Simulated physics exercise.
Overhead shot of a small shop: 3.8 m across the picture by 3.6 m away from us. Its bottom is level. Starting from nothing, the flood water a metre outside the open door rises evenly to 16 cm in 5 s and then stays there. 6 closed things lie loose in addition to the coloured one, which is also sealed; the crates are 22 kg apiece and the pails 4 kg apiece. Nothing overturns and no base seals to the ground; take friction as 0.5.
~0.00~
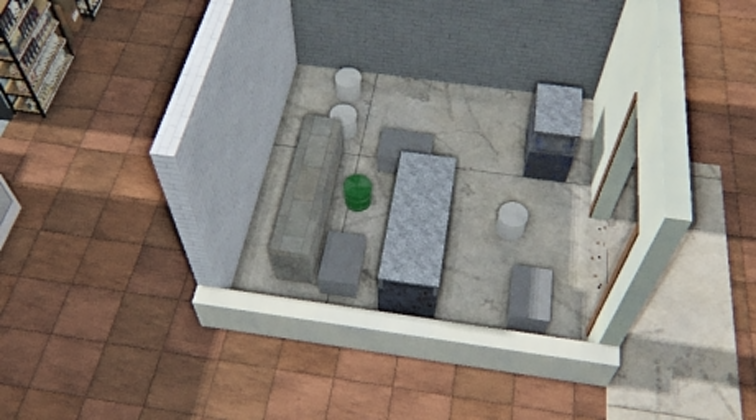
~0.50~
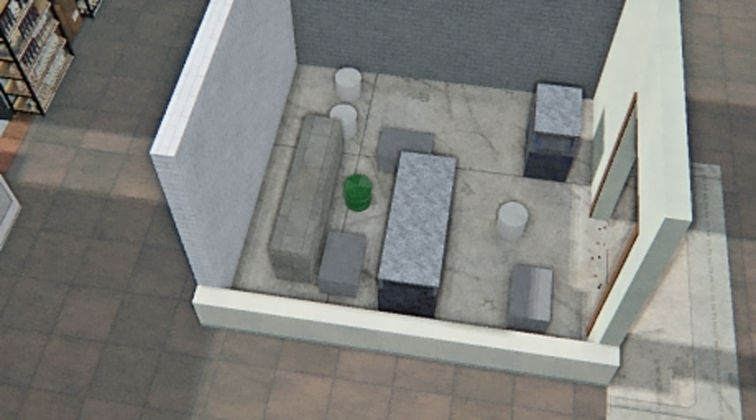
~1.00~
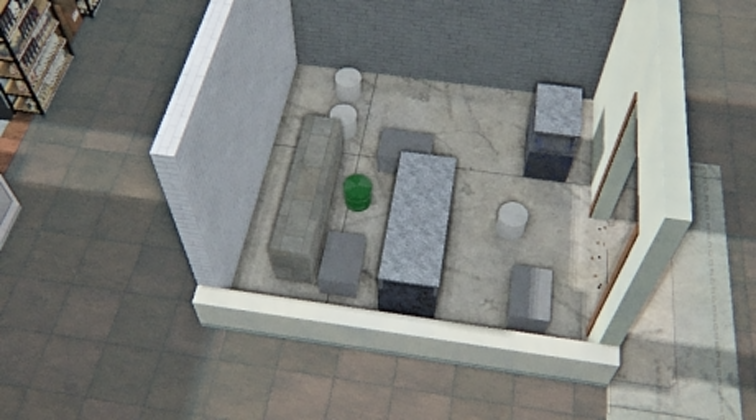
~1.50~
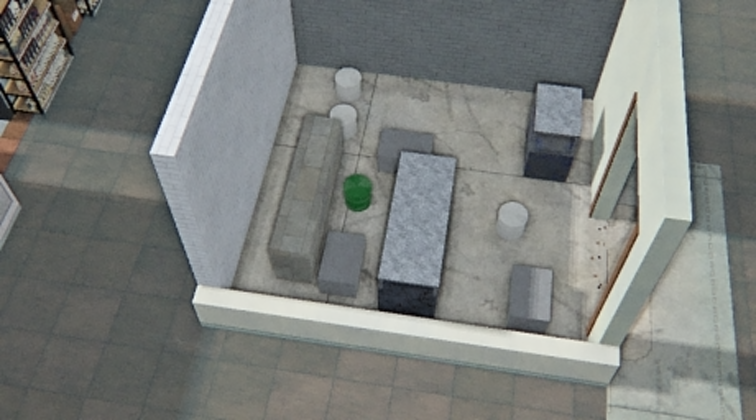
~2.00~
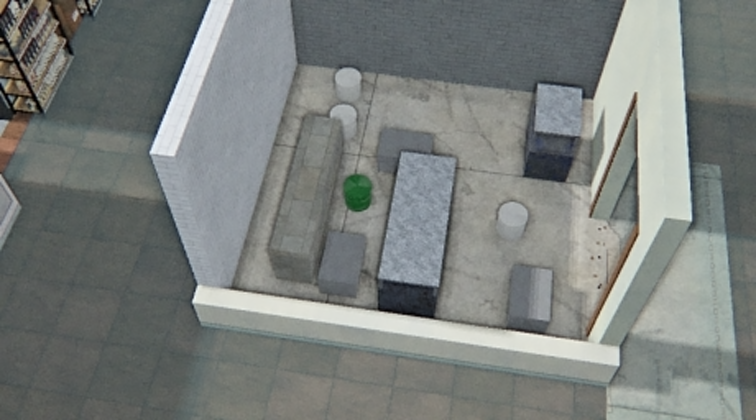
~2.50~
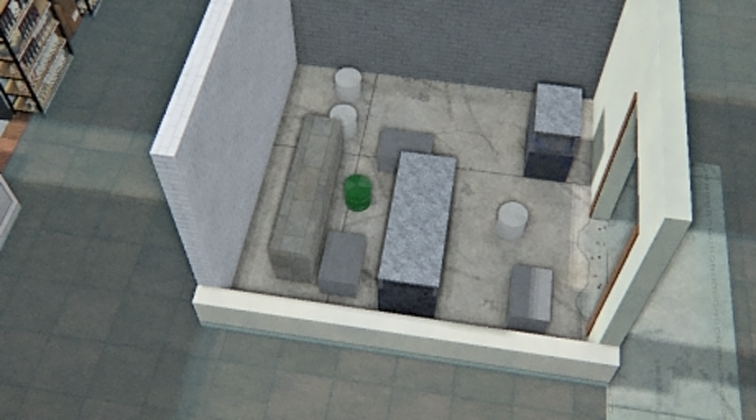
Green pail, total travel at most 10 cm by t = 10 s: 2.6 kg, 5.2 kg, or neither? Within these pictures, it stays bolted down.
Both are sufficient.
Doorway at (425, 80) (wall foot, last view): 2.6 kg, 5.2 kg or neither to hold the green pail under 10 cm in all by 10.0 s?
So neither mass does it.
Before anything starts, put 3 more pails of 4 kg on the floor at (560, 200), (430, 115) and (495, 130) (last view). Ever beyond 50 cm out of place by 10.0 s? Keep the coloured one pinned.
Below the mark, above the mark, above the mark.
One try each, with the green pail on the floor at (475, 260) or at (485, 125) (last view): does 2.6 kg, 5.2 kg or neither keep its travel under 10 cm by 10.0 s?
First try, both options fail; second try, both options fail.
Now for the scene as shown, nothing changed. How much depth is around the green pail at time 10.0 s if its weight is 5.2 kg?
Something like 1 centimetres.
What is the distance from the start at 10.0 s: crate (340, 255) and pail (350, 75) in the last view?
In turn: 0 cm, 80 cm.
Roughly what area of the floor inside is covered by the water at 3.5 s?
At that time the wet patch spans about 1.0 m2.
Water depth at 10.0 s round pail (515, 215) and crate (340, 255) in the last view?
Depths: Near 7 cm, then near 1 cm.
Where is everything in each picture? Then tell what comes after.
In the first frame, the green pail at (358, 186) rests on the ground; water covers 0.0 m2; 0 of 7 have shifted.
In the second frame, the green pail at (358, 186), on the bottom; 0.0 m2 under water; 0 of 7 have shifted.
In the third frame, the green pail at (358, 186) rests on the ground; water covers 0.0 m2; 0 of 7 have shifted.
In the fourth frame, the green pail at (358, 186) rests on the ground; 0.0 m2 under water; 0 of 7 have shifted.
In the fifth frame, the green pail at (358, 186), on the bottom; 0.0 m2 under water; 0 of 7 have shifted.
In the sixth frame, the green pail at (358, 186), on the bottom; 0.0 m2 under water; 0 of 7 have shifted.
After 3.5 s the green pail would be 0 cm from its start with 2.6 kg and 0 cm from its start with 5.2 kg; 0 cm of water round it then.
After 4.5 s the green pail would be 0 cm from its start with 2.6 kg and 0 cm from its start with 5.2 kg; 0 cm of water round it then.
After 7.0 s the green pail would be 0 cm from its start with 2.6 kg and 0 cm from its start with 5.2 kg; 0 cm of water round it then.
After 10.0 s the green pail would be 0 cm from its start with 2.6 kg and 0 cm from its start with 5.2 kg; 1 cm of water round it then.
